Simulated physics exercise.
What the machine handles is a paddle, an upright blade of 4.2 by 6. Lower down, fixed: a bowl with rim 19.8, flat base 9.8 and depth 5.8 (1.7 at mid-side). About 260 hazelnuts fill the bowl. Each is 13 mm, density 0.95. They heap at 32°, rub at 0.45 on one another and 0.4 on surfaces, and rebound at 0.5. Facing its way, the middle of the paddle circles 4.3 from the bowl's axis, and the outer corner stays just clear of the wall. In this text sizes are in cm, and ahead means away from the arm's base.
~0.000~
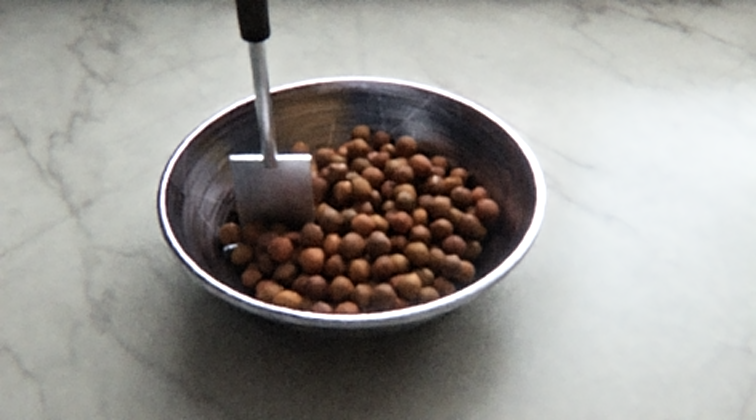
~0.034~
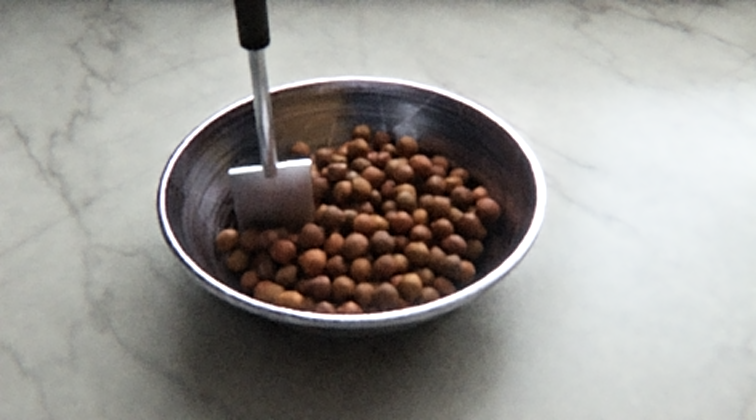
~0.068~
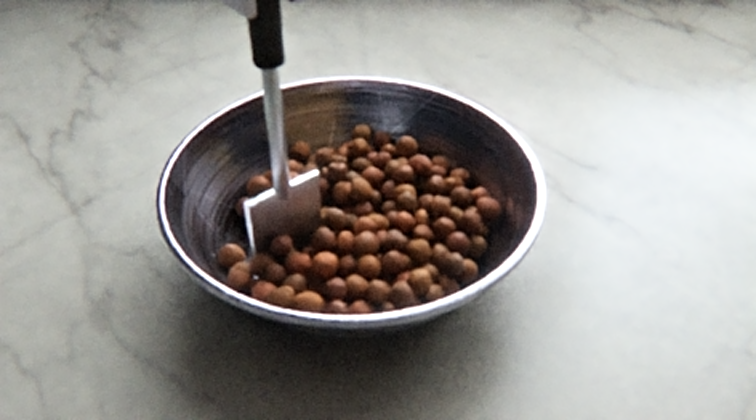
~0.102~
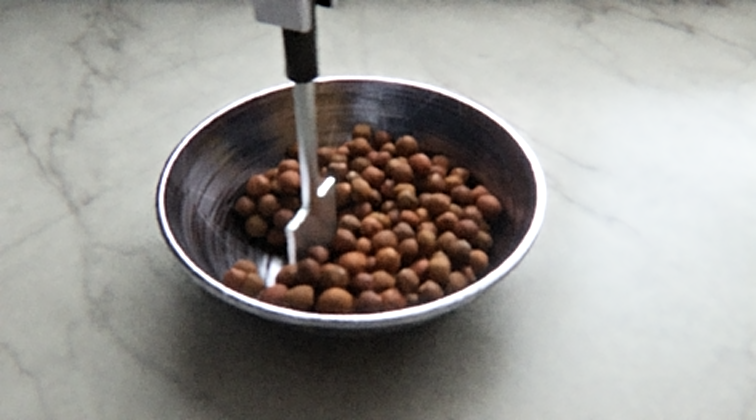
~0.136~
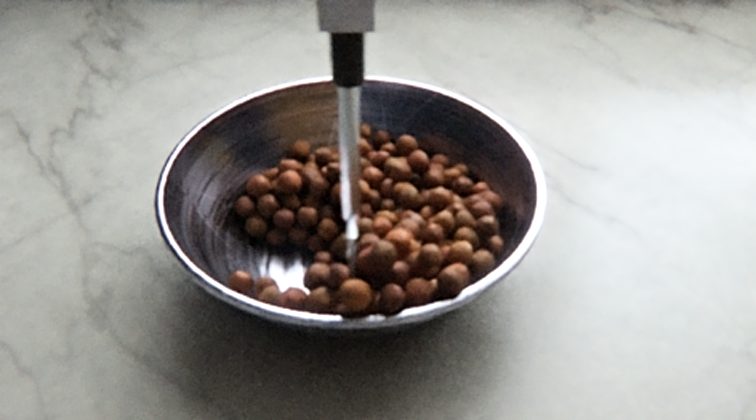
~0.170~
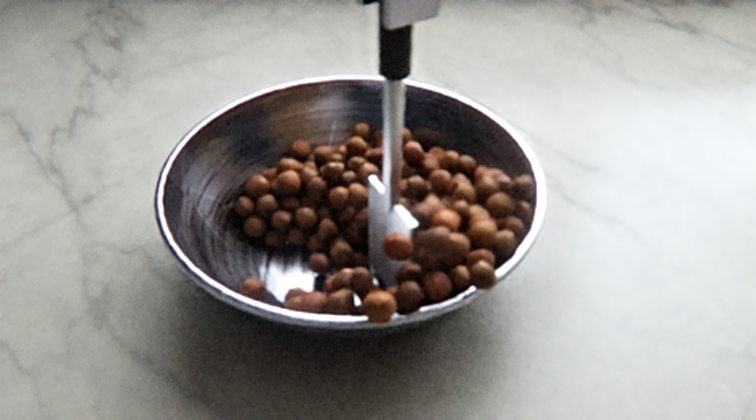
A wide, dark metal bowl with a bright rim, heaped with small reddish-brown hazelnuts, sits on a pale, grey-veined marble surface, seen from above at an angle by a still camera. A silvery paddle on a thin shaft with a black collar stands in the nuts at the left. It lowers slightly, then turns and sweeps along the near side to the right, pushing nuts into a pile and baring the bowl's shiny bottom behind it.
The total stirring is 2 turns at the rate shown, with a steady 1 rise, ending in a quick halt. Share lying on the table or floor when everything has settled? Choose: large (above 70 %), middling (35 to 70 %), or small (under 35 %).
Small.
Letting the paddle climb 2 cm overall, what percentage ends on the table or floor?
It comes to some 25 per cent.
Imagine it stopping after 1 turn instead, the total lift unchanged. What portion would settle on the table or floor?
Estimate: About 20 percent.
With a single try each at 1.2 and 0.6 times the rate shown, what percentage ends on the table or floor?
Some 40 and 15 per cent.
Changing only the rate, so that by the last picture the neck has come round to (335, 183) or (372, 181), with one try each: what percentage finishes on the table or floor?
Well, about 15 percent the first time and about 20 percent the second.
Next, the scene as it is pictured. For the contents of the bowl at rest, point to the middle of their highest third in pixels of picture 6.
Around (274, 239).
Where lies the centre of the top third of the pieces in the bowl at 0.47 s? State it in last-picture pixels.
Somewhere around (239, 196) in the last view.
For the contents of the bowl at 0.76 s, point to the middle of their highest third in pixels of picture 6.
(423, 148).
After 0.47 s, 353° round, highest piece 8 above the table; 214 in the bowl, 38 on the table or floor, 11 in flight or on the tool.
After 0.76 s, 227° round, highest piece 8 above the table; 202 in the bowl, 58 on the table or floor, 3 in flight or on the tool.
After 1.11 s, 0° round, highest piece 7 above the table; 191 in the bowl, 71 on the table or floor, 1 in flight or on the tool.
After 1.81 s, 0° round, highest piece 5 above the table; 191 in the bowl, 72 on the table or floor.
In the end, 191 in the bowl, 72 on the table or floor. That is 27 % on the table or floor.
